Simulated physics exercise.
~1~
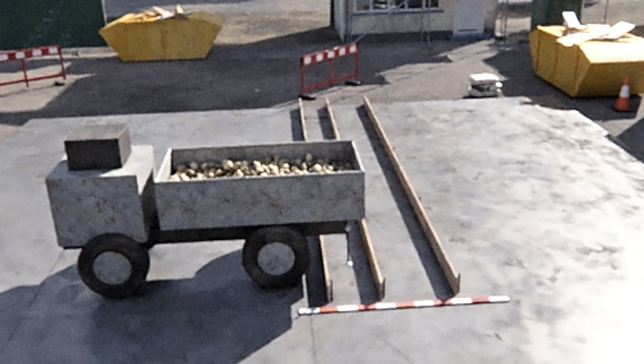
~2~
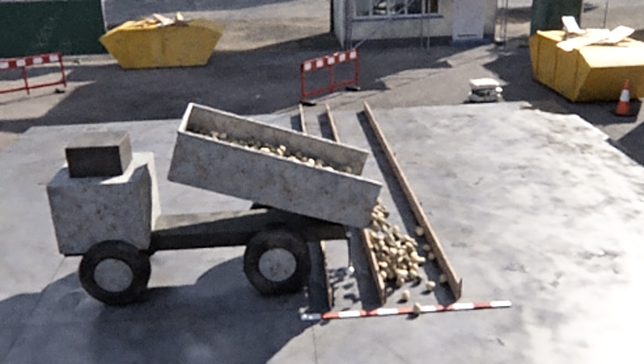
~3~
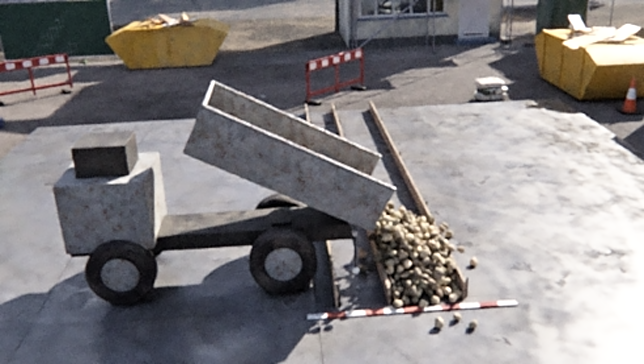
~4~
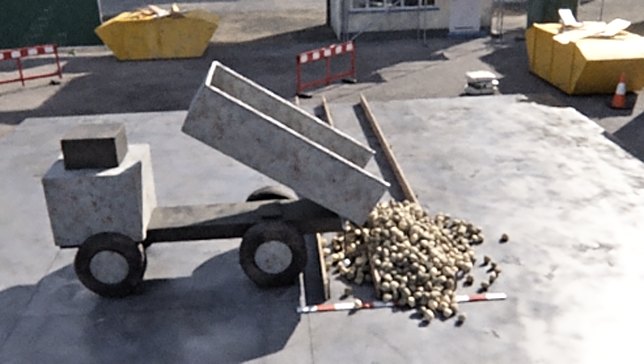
In a paved yard, a toy-like tipper truck raises its bed and pours stones over low planks.
